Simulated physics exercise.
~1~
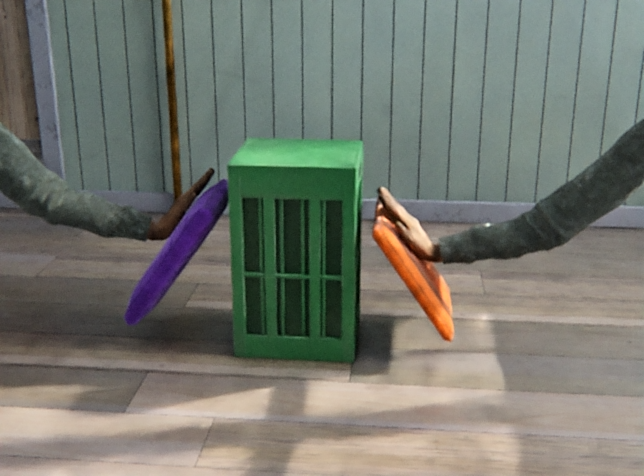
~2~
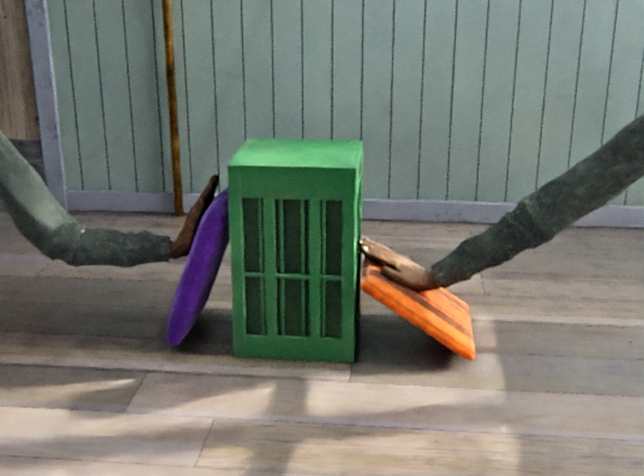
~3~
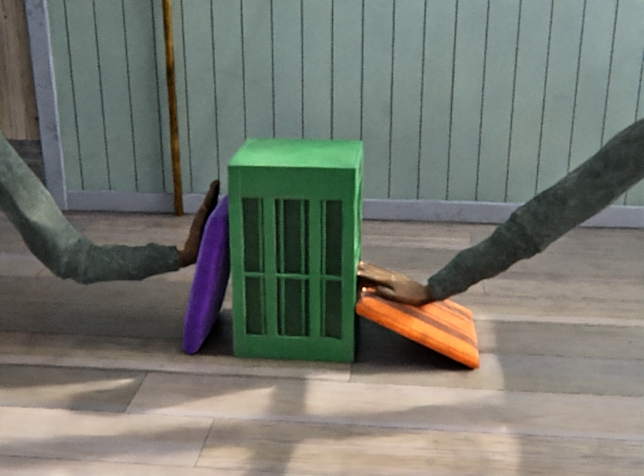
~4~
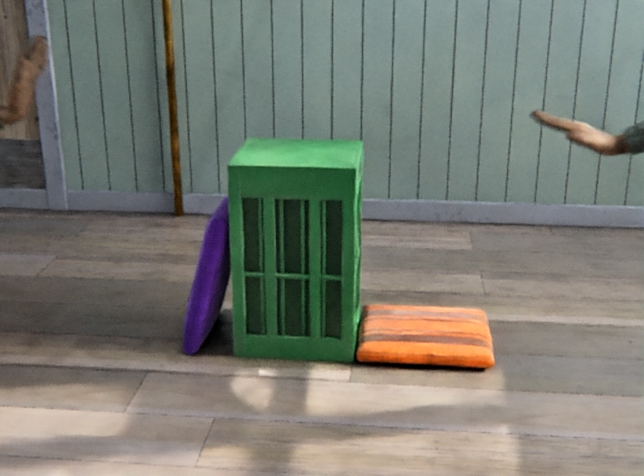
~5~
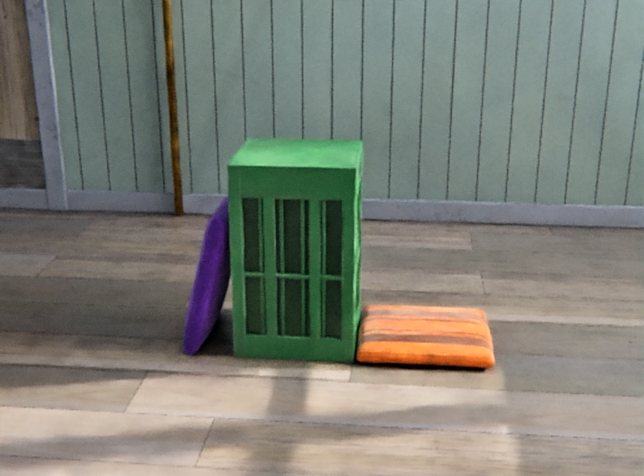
Hands leaning a purple pillow and an orange seat pad against a green crate, then withdrawing, the pillow staying propped, the pad lying flat.
